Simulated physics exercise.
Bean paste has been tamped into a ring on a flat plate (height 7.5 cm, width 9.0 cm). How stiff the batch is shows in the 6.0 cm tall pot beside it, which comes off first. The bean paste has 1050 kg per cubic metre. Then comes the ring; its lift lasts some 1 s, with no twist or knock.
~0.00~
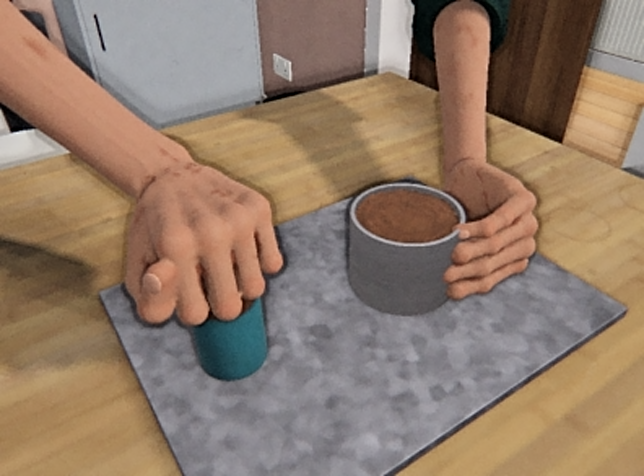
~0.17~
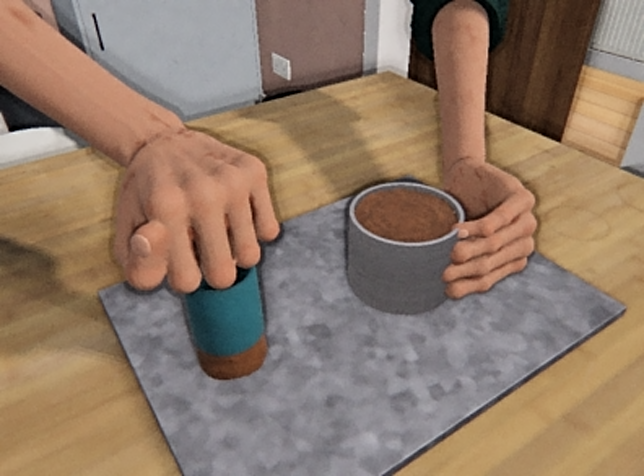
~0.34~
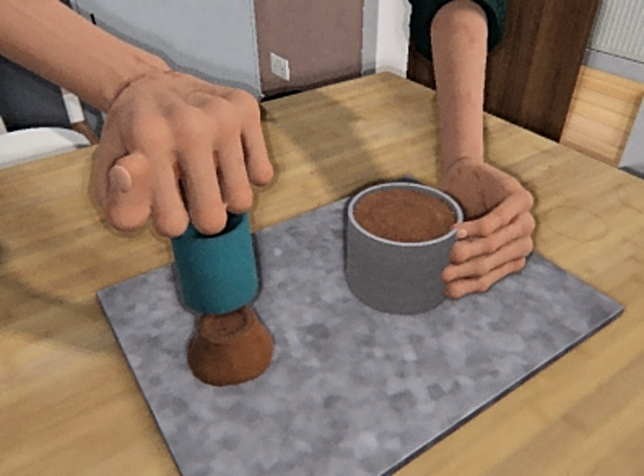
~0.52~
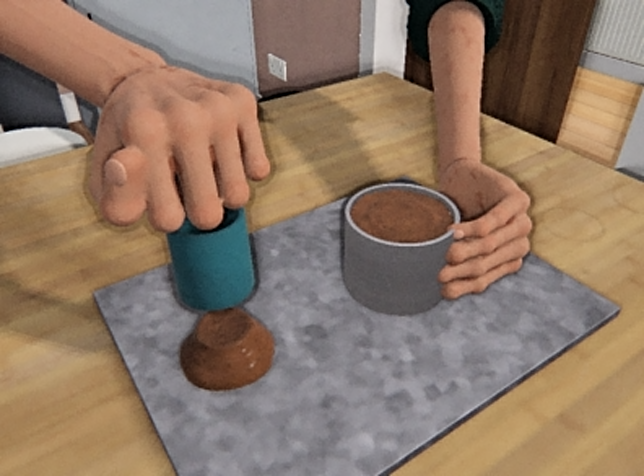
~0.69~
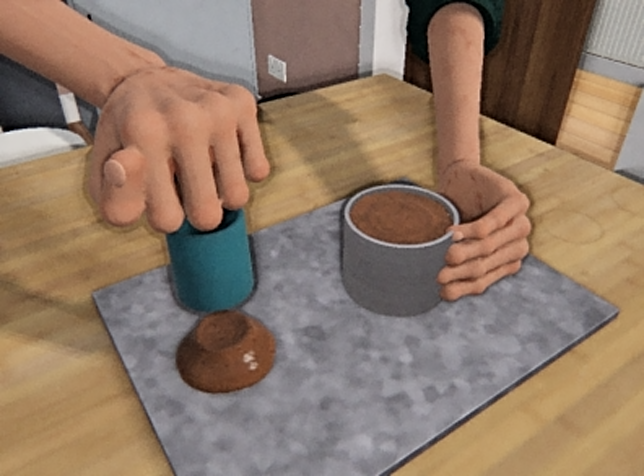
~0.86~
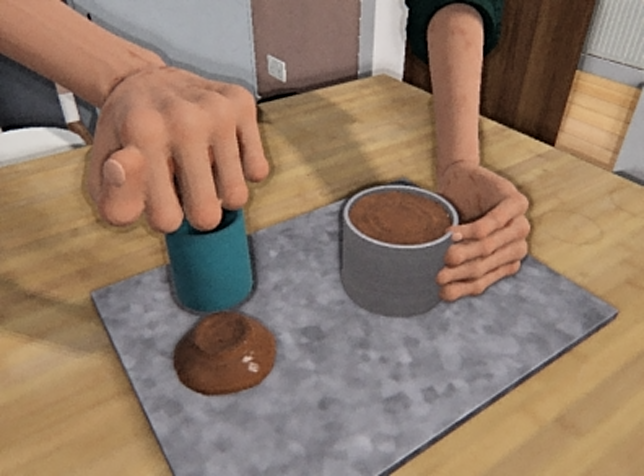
A hand lifts a teal pot off brown paste, which slumps into a wider mound.
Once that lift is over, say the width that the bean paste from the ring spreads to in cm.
About 16.5 cm.
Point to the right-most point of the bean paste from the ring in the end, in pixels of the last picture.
Around (483, 294).
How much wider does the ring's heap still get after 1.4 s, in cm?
Near 3.0 centimetres.
After 1.1 s, the ring is up 1.6 cm; the bean paste has come down 0.2 cm to 7.3 cm and is 9.7 cm wide.
After 1.4 s, the ring is up 5.2 cm; the bean paste has come down 2.4 cm to 5.1 cm and is 13 cm wide.
After 1.6 s, the ring is up 7.5 cm; the bean paste has come down 3.3 cm to 4.2 cm and is 15 cm wide.
After 1.9 s, the ring is clear; the bean paste has come down 3.8 cm to 3.7 cm and is 16 cm wide.
After 3.2 s, at rest, the ring is clear; the bean paste has come down 4.2 cm to 3.3 cm and is 16 cm wide.
